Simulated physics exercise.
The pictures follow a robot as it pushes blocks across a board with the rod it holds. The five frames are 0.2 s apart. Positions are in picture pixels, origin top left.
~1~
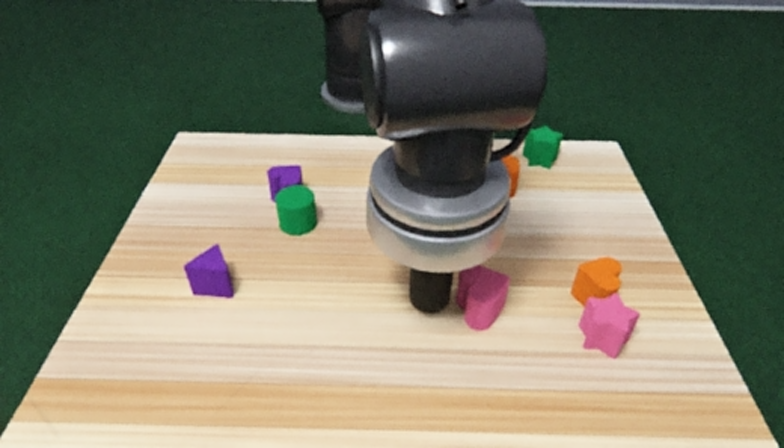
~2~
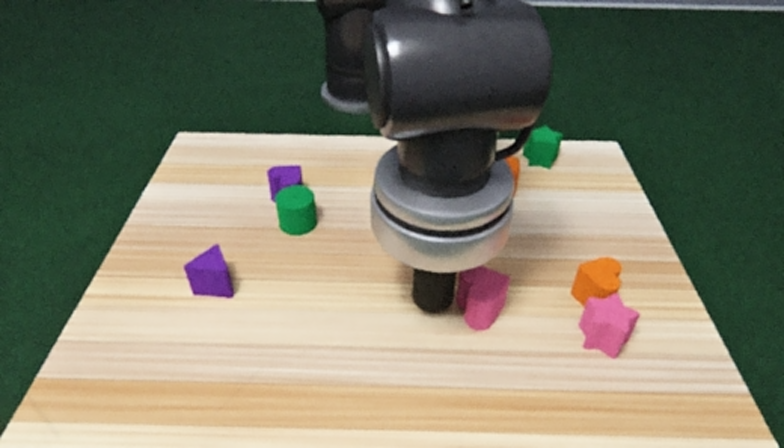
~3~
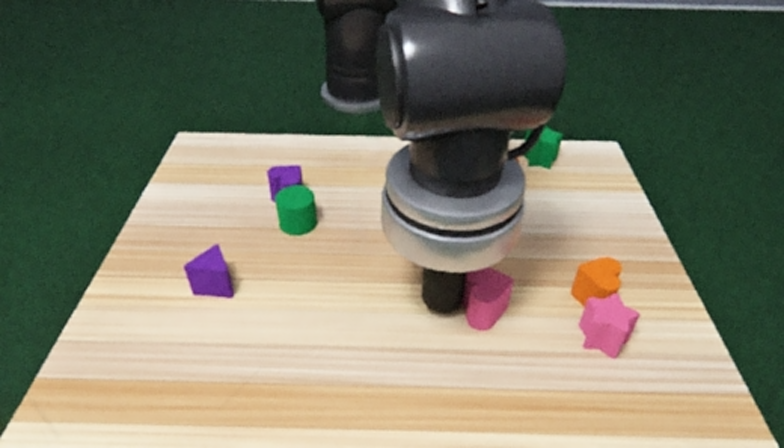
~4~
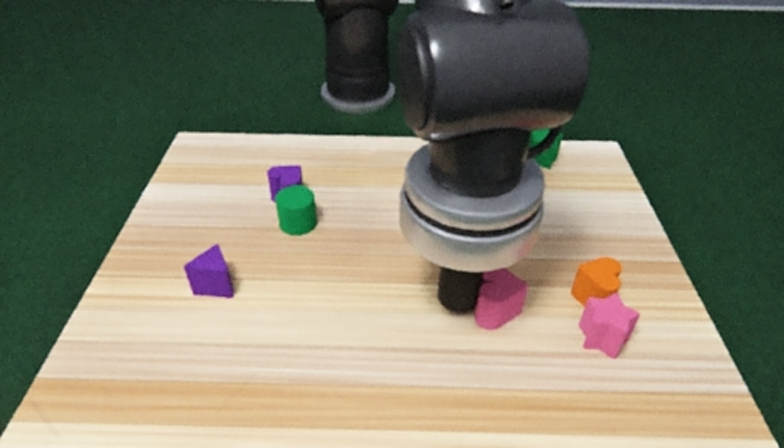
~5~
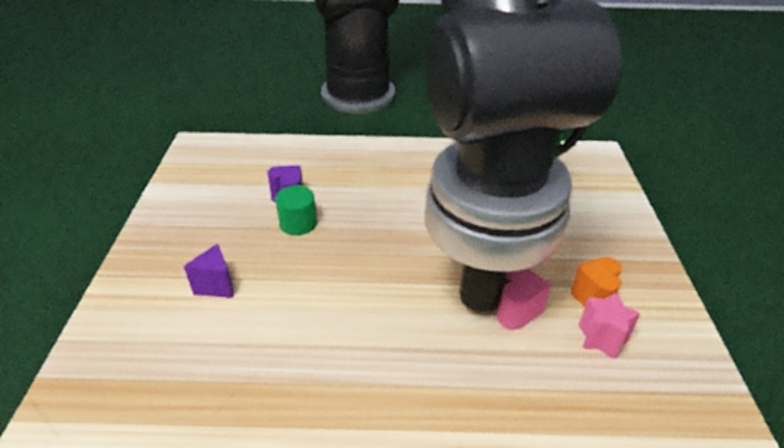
A dark robot arm with a silver collar and a black rod reaches down over a pale wooden board on a green surface, seen from a fixed, raised view. Purple blocks and a green cylinder sit at left, a green block at the far right, and pink and orange blocks at right. The rod barely shifts, then slides right, pushing the nearest pink block toward the orange heart and pink star, which stay still.
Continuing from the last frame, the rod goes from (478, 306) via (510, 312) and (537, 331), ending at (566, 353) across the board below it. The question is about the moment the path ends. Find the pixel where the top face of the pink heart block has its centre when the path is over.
It will likely be found at (587, 296).
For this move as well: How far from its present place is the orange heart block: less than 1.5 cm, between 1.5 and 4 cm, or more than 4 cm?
The answer is under 1.5 cm.
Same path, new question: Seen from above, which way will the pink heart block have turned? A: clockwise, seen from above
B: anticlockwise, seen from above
The correct letter is B.
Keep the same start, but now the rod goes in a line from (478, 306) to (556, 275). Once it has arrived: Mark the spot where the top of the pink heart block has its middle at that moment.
Close to (571, 280).
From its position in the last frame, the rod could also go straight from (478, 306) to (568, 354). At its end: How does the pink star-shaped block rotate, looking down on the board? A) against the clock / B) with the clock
The correct letter is B.
The first path, step by step. Halfway along, rod at (527, 315); pink heart block at (569, 290), turned 20° anticlockwise.
At the end, rod at (568, 345); pink heart block at (587, 296), turned 55° anticlockwise; orange heart block at (606, 269); pink star-shaped block at (632, 316), turned 15° clockwise.
